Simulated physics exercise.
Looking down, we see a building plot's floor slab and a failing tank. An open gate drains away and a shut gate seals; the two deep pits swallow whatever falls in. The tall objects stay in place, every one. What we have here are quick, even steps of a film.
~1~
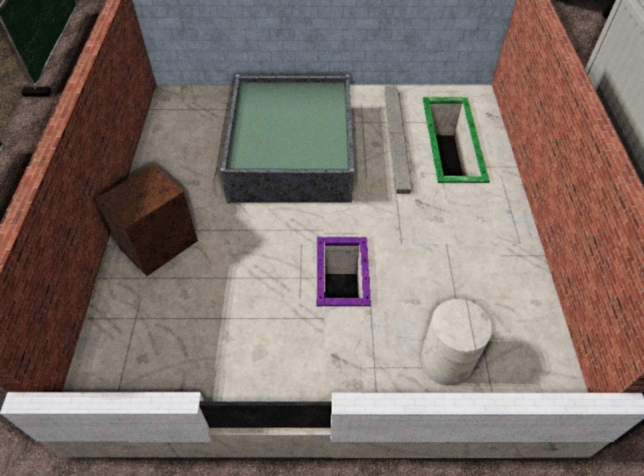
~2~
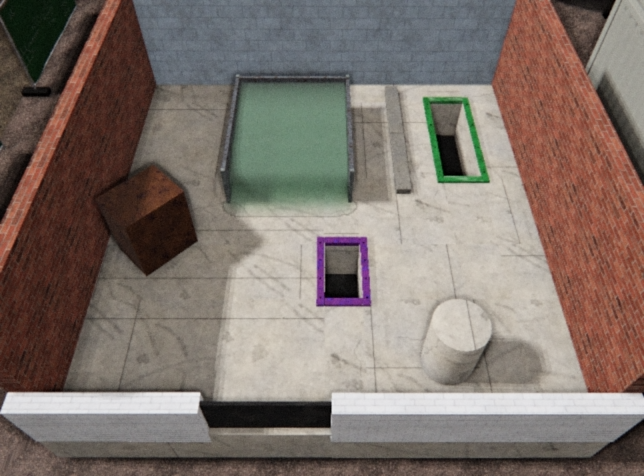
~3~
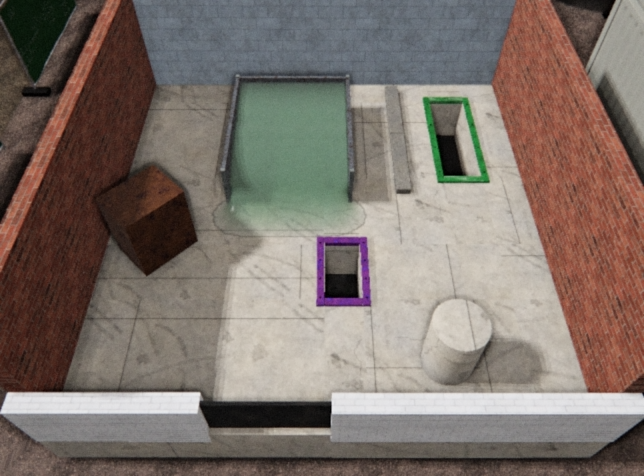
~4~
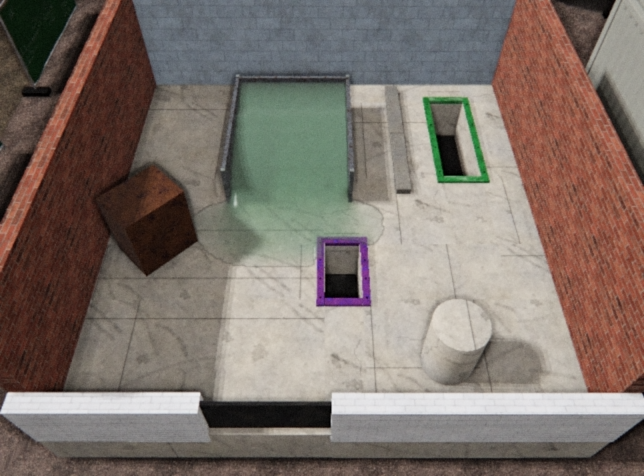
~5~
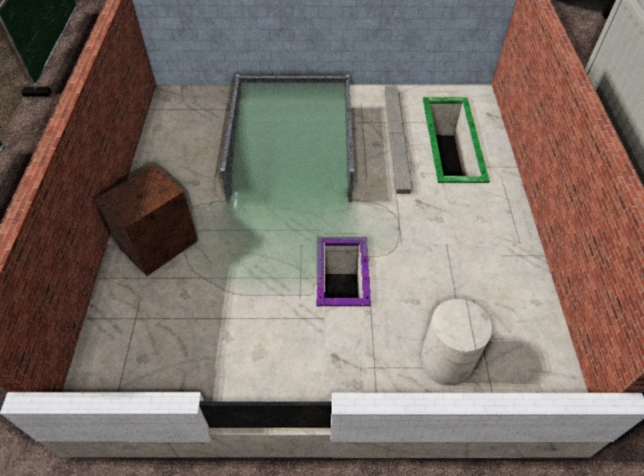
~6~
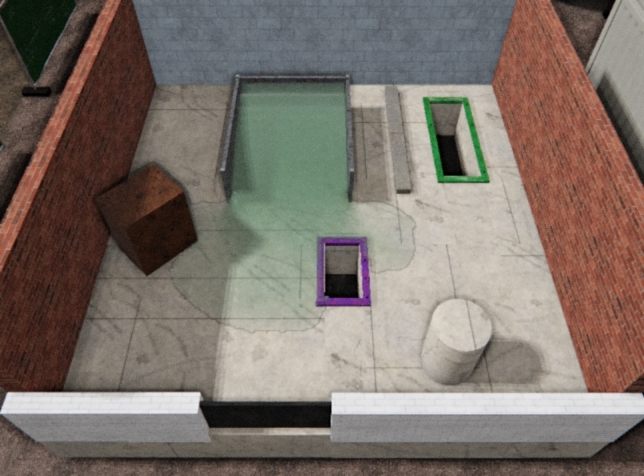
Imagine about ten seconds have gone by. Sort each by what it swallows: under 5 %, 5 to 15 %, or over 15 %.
Sorted: Gate under 5 %, green pit under 5 %, purple pit over 15 %.
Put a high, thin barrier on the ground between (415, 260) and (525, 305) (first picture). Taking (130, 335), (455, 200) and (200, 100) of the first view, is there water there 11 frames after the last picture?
In that order, I'd expect them to be reached by the flood, kept clear of the flood and kept clear of the flood.
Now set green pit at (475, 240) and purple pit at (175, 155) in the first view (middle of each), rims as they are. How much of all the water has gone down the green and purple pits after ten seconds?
Green 8%, purple 2%.
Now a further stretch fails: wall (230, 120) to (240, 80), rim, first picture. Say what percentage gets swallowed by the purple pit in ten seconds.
Share to the purple pit: 4 in a hundred.
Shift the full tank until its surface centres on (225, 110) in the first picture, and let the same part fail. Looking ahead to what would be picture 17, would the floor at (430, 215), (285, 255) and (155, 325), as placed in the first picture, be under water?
Looking at all three, I'd call them bone dry, swamped, swamped.
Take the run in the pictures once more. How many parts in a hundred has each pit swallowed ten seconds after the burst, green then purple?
About 0 percent for the first and about 20 percent for the second.
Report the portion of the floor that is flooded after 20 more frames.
I'd put it at roughly 50 per cent.
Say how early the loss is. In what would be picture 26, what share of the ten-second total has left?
About 75 per cent.
A moment on, water covers 30 % of the floor; the gate 0 %, the green pit 0 %, the purple pit 5 %.
Next, water covers 40 % of the floor; the gate 0 %, the green pit 0 %, the purple pit 11 %.
Then, water covers 50 % of the floor; the gate 0 %, the green pit 0 %, the purple pit 15 %.
Later, water covers 75 % of the floor; the gate 0 %, the green pit 0 %, the purple pit 17 %.
In the end, water covers 95 % of the floor; the gate 0 %, the green pit 1 %, the purple pit 19 %.
